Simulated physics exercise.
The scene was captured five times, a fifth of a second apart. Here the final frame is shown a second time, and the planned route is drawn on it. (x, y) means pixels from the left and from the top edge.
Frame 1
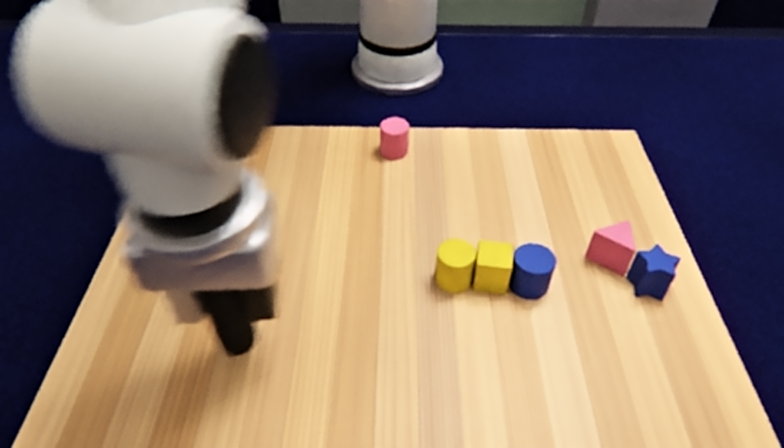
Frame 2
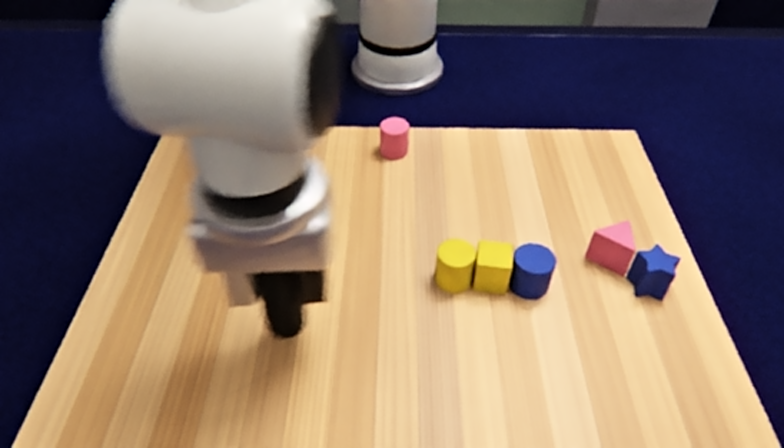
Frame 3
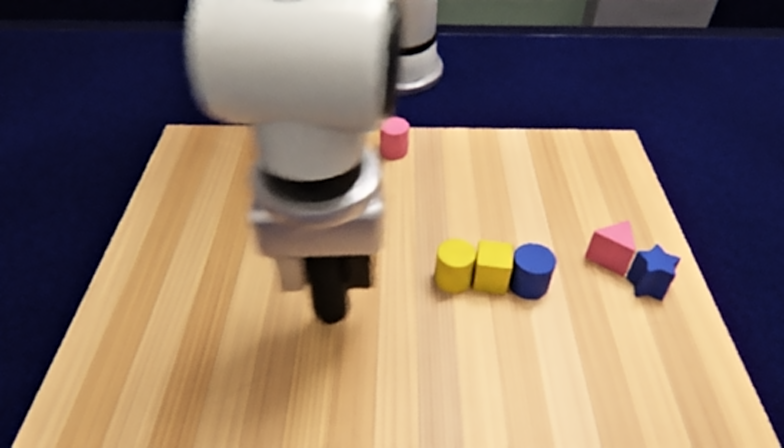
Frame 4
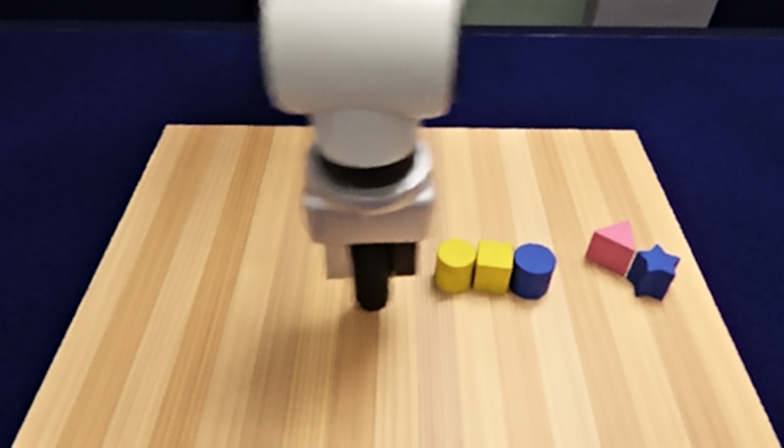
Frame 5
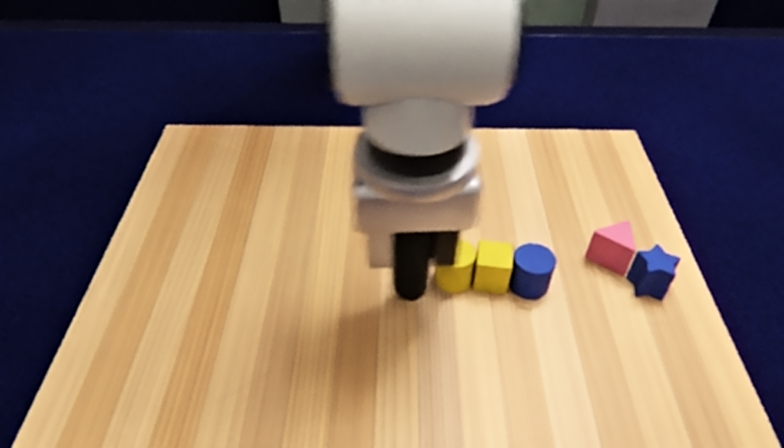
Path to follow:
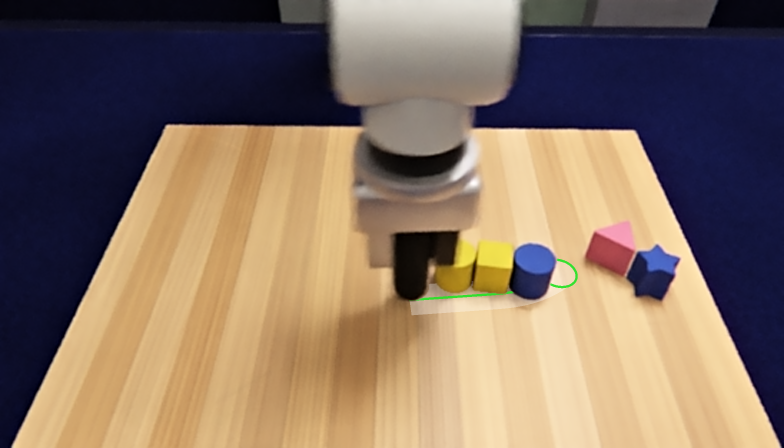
On a wooden tabletop, a white robot arm with a black post sweeping rightward to the yellow cylinder beside motionless colored blocks.
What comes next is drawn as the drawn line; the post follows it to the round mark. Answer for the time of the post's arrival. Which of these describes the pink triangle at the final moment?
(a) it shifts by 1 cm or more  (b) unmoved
a
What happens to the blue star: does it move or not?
The block you're asking about stays where it is.
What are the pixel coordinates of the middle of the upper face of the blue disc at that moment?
The centre of its top face lies at (599, 235).
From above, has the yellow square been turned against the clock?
That would be a yes.
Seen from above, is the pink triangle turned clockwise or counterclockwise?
Looking down, it rotates clockwise.
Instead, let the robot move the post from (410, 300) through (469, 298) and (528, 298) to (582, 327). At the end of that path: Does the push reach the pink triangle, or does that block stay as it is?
Stays put.
Drawn move, from (410, 300) through (490, 294) to (558, 273).
The first path, step by step. One third of the way, post at (466, 284); yellow disc at (470, 241); yellow square at (509, 245), turned 15° clockwise; blue disc at (547, 257).
Two thirds of the way, post at (520, 279); yellow disc at (471, 241); yellow square at (517, 238); blue disc at (558, 254).
At the end, post at (562, 261); yellow disc at (471, 241); yellow square at (521, 235), turned 35° anticlockwise; blue disc at (599, 235); pink triangle at (628, 228), turned 30° clockwise; blue star still.
